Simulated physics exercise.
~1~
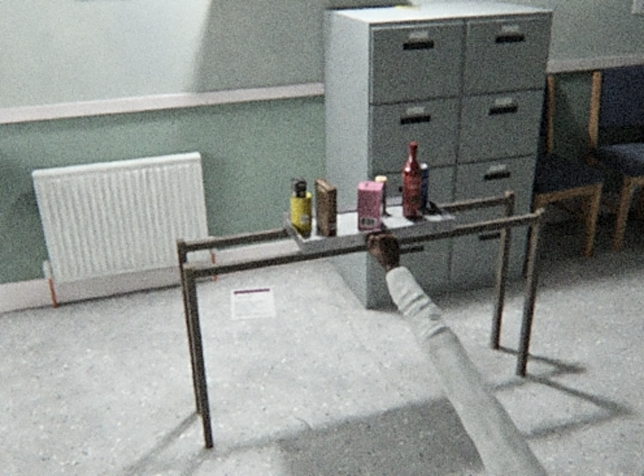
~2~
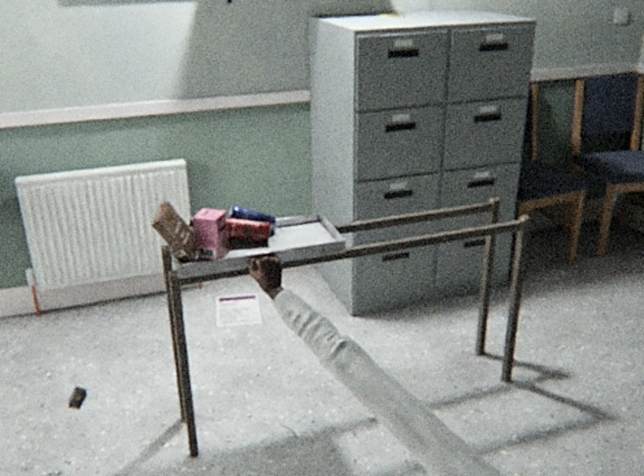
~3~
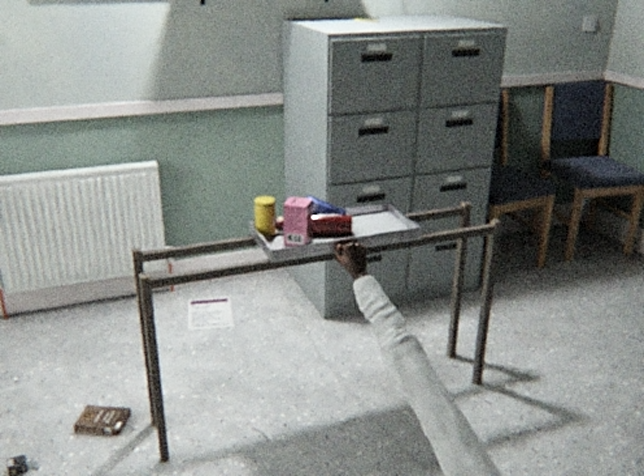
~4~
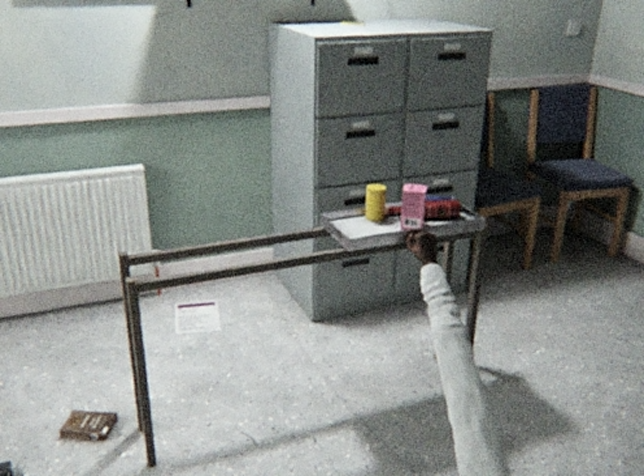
A small tray of cartons, bottles and cans slid left along a metal rack in a hand's grip, toppling several items and losing a brown packet and black carton to the floor, then went right, ending with the yellow jar and pink carton upright.
